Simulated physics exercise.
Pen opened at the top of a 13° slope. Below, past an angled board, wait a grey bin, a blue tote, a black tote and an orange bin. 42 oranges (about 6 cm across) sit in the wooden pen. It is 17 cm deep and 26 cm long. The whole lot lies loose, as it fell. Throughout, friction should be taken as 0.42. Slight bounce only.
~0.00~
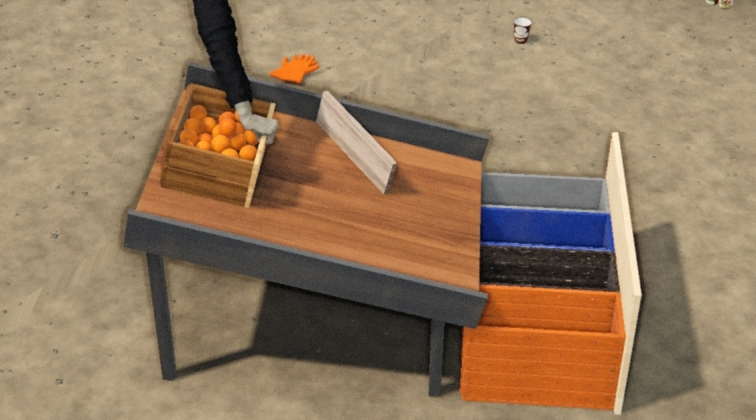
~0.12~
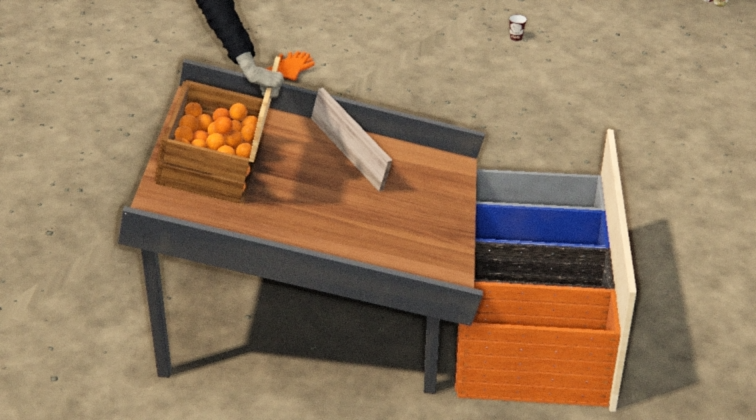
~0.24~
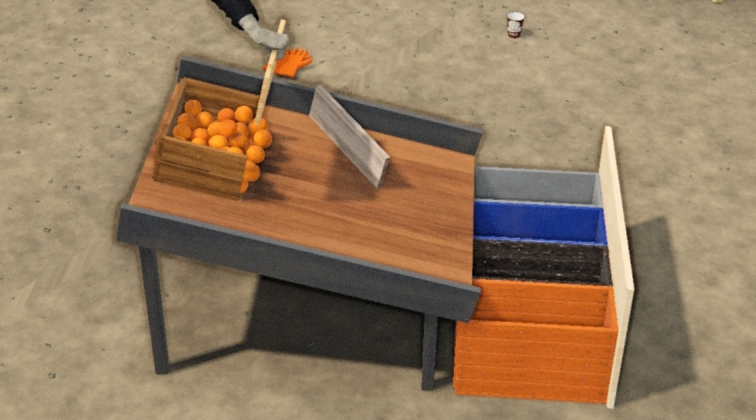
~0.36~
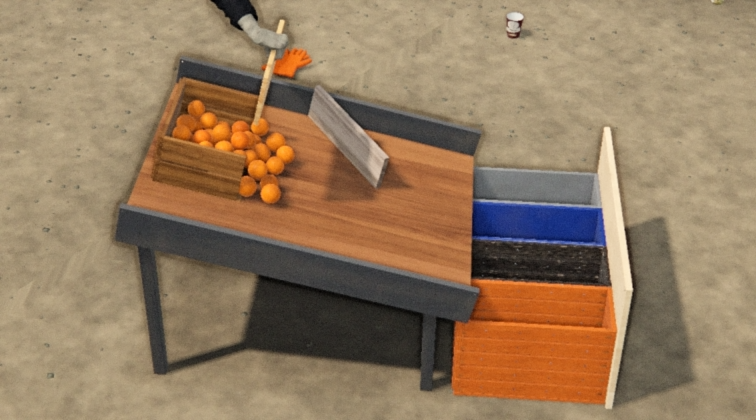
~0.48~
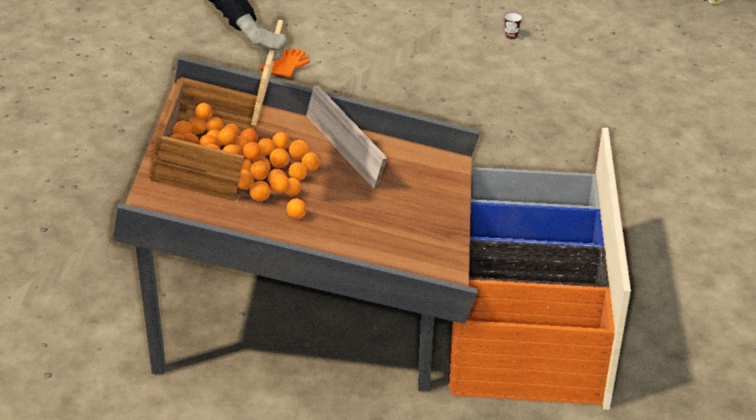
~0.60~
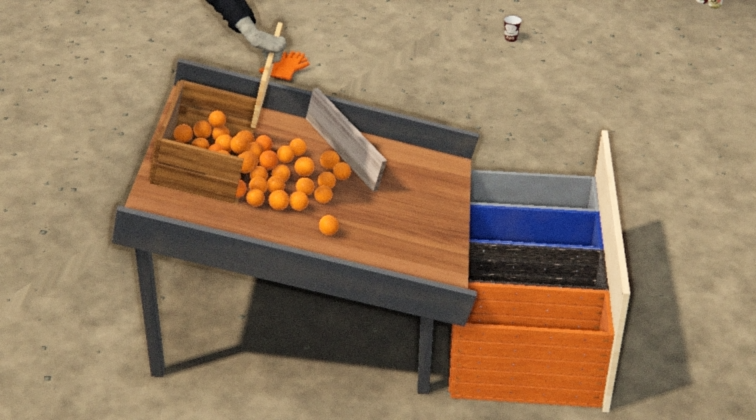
Gloved hand lifting the side panel of a wooden pen on a sloping table, oranges rolling out and spreading down to the right.
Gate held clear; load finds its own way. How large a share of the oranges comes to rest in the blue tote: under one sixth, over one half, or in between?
Most likely under one part in six goes there.
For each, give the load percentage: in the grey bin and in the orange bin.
Result: Near 0 % and near 35 %.
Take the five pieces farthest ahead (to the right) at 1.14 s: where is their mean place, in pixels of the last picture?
At about (489, 263).
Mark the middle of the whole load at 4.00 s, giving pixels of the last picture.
Estimated centre in the last picture: (542, 336).
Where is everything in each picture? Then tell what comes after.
In the first frame (we follow the rim corner now nearest the camera), wooden pen at (172, 143); blue tote at (611, 250); nothing out yet.
In the second frame, wooden pen at (167, 140).
In the third frame, wooden pen at (165, 137); 3 out, the lowest orange at (251, 173).
In the fourth frame, wooden pen at (164, 137); 9 out, the lowest orange at (286, 155).
In the fifth frame, wooden pen at (162, 137); 16 out, the lowest orange at (311, 162).
In the sixth frame, wooden pen at (162, 139); blue tote at (600, 248); 20 out, the lowest orange at (342, 171).
After 1.14 s, 2 still in the wooden pen, 1 in the black tote, 1 in the orange bin, 37 on the slope and 1 in the air.
After 1.82 s, 12 in the black tote, 8 in the orange bin, 17 on the slope and 5 in the air.
After 2.78 s, 23 in the black tote, 14 in the orange bin and 5 on the slope.
Outcome (at 4.00 s), 28 in the black tote and 14 in the orange bin. Asked share, 0 of 42, 0 per cent.
